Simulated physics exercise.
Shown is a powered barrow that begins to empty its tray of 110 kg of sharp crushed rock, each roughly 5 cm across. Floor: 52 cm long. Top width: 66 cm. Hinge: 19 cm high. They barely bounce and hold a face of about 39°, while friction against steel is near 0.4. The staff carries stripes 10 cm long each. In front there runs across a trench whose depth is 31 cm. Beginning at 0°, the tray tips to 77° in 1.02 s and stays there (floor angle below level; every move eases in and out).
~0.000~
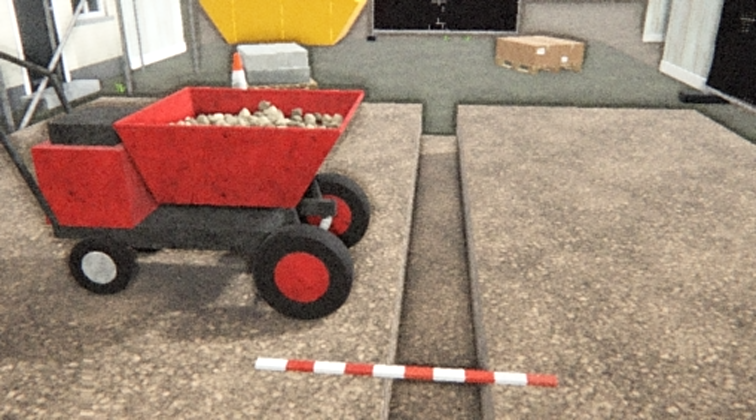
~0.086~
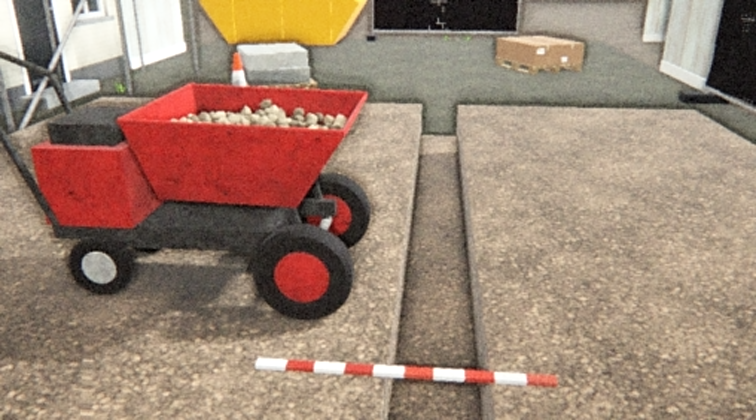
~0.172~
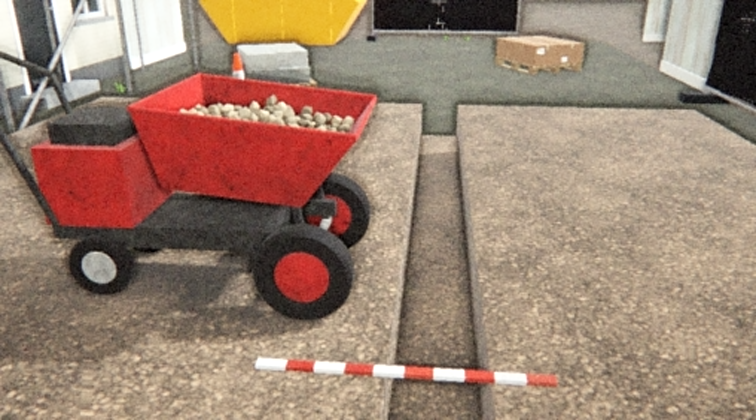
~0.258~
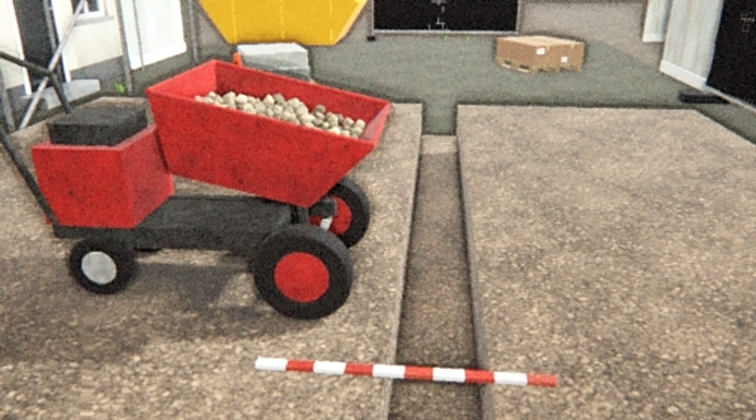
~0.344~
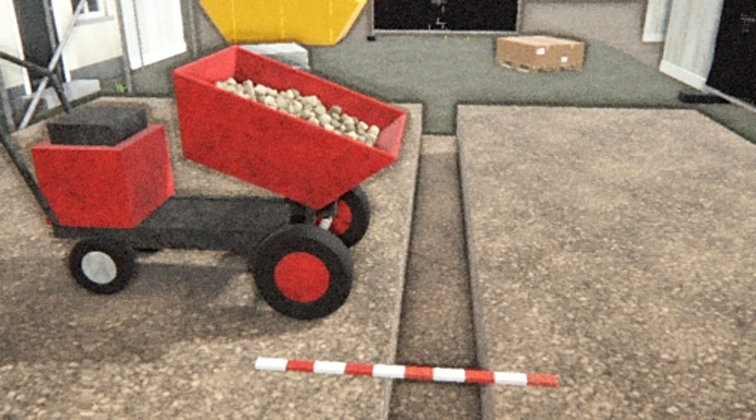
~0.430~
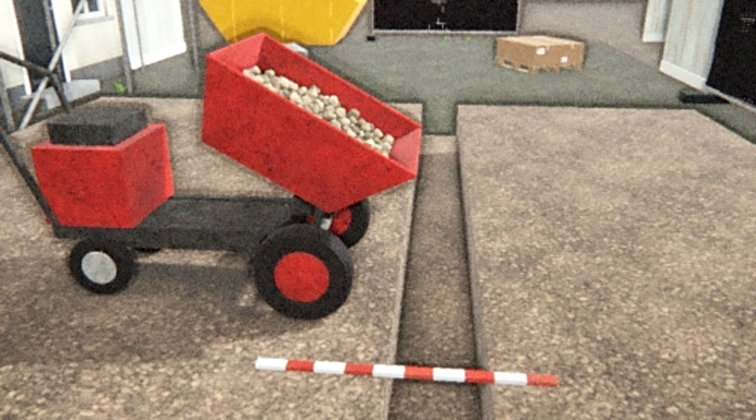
Red tray of pale stones on a wheeled barrow rising at its rear and tilting steadily down to the right beside a narrow trench.
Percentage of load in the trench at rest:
54 %.
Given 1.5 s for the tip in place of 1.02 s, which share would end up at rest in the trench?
Roughly 60% would finish there.
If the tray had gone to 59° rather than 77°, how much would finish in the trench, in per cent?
Near 5 per cent then.
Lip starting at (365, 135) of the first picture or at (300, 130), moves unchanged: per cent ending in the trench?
First place: Near 15%; second place: Near 80%.
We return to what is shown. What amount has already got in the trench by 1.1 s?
I'd put it near 5 per cent.
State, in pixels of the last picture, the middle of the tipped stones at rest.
At about pixel (473, 315) in the last view.
After 0.8 s the floor is at 65°; 100 % in the tray; the foremost stones are at (444, 230).
After 1.1 s the floor is at 77°; 75 % in the tray, 6 % in the trench, 19 % past the trench; the foremost stones are at (558, 290).
After 1.5 s the floor is at 77°; 41 % in the tray, 16 % in the trench, 42 % past the trench; the foremost stones are at (673, 304).
After 3.4 s the floor is at 77°; 5 % in the tray, 54 % in the trench, 41 % past the trench; the foremost stones are at (699, 303).
